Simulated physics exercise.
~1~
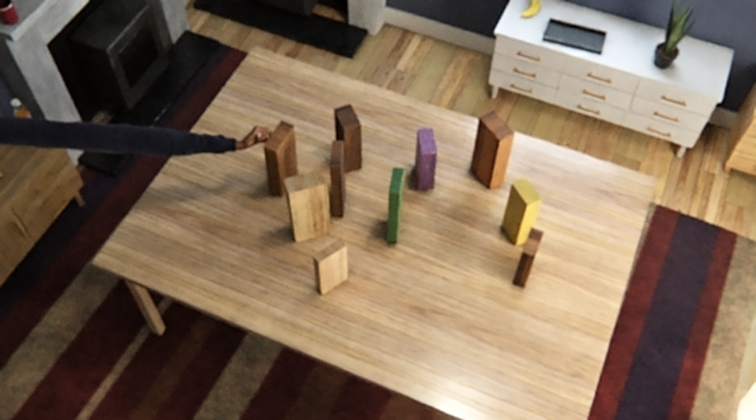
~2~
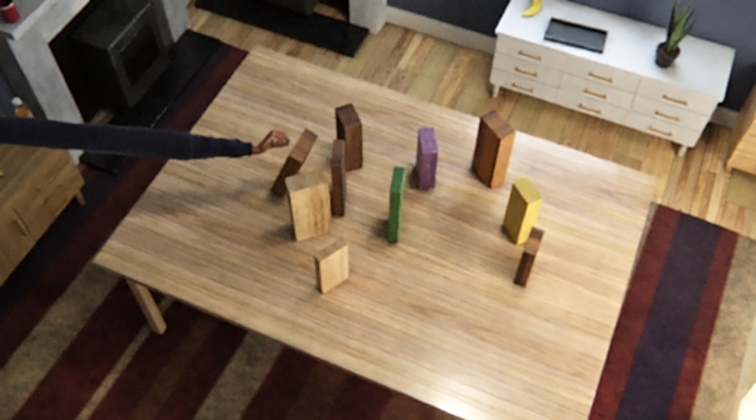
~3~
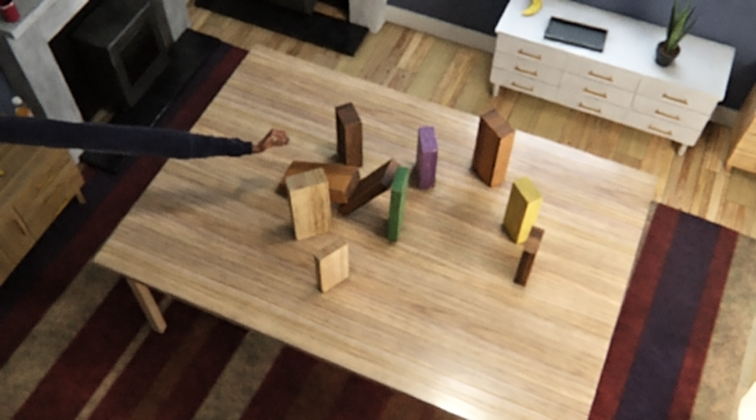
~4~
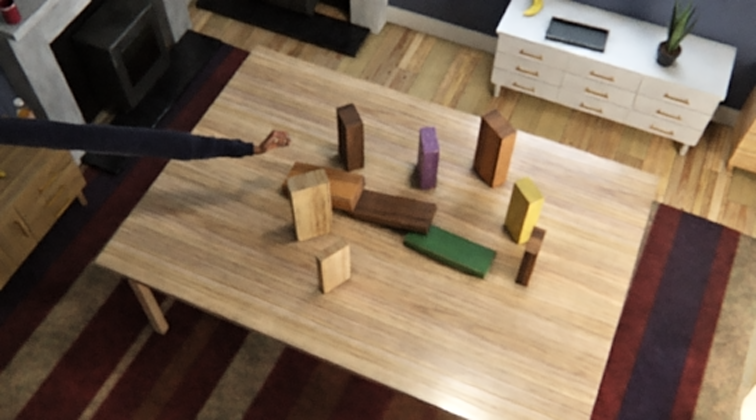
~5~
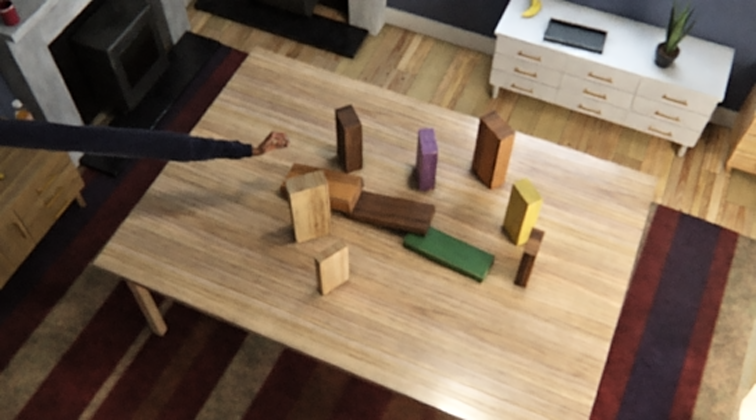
A hand tipped over a brown wooden block on a table, which knocked down a darker block beside it, and that one toppled the green block, leaving all three lying in a line while the purple, yellow and other blocks stayed standing.
